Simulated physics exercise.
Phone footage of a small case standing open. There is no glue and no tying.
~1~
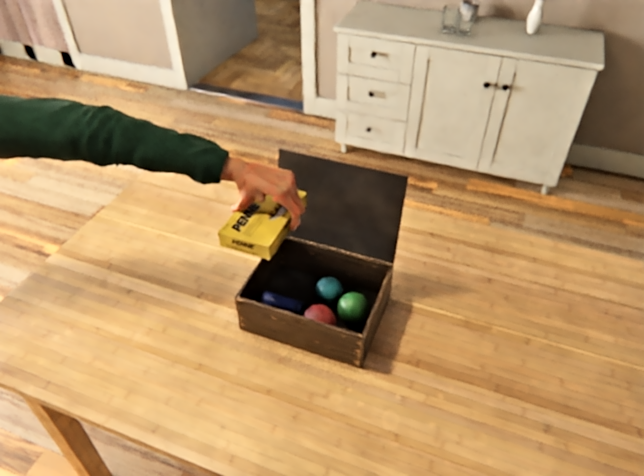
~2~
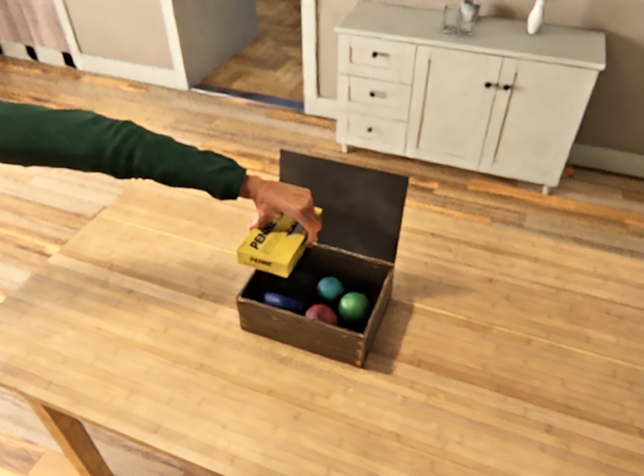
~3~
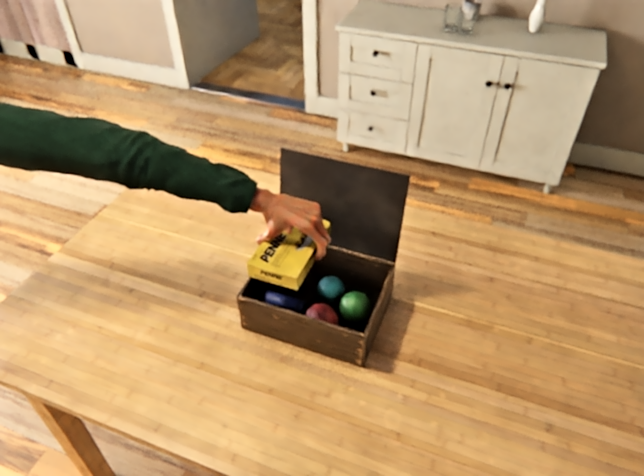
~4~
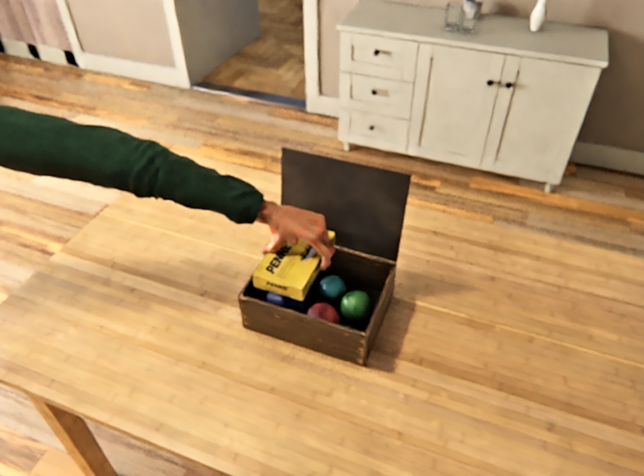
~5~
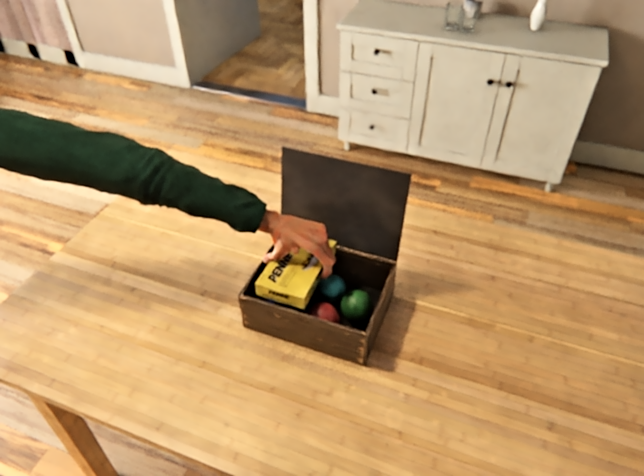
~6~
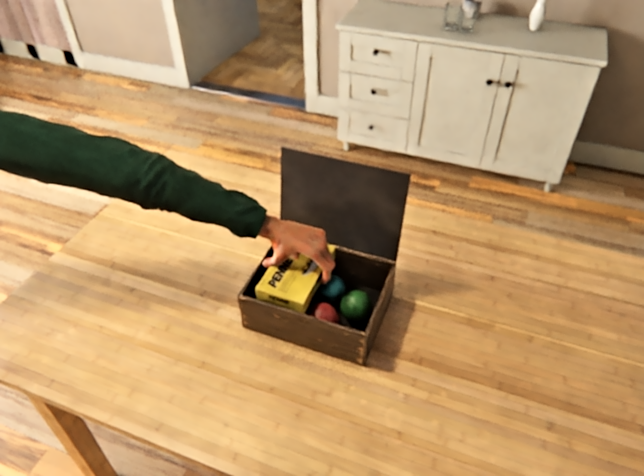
A hand in a dark green sleeve lowering a yellow packet into an open dark case beside colourful balls, still gripping it.
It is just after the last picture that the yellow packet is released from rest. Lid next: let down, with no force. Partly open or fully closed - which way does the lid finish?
Fully closed.
Then, 1.00 s later than the last frame, lid starting down; yellow packet tilted by 12° near (294, 281); red ball moved a little.
Then, 1.60 s later than the last frame, lid 57° above the rim; yellow packet tilted by 11° near (294, 281); red ball moved a little.
Then, 2.00 s later than the last frame, lid 13° above the rim; yellow packet tilted by 11° near (294, 281); red ball moved a little.
When it is over, lid shut; left askew, yellow packet; the other 4 as before. End places, in pixels of the last picture, yellow packet near (294, 281).
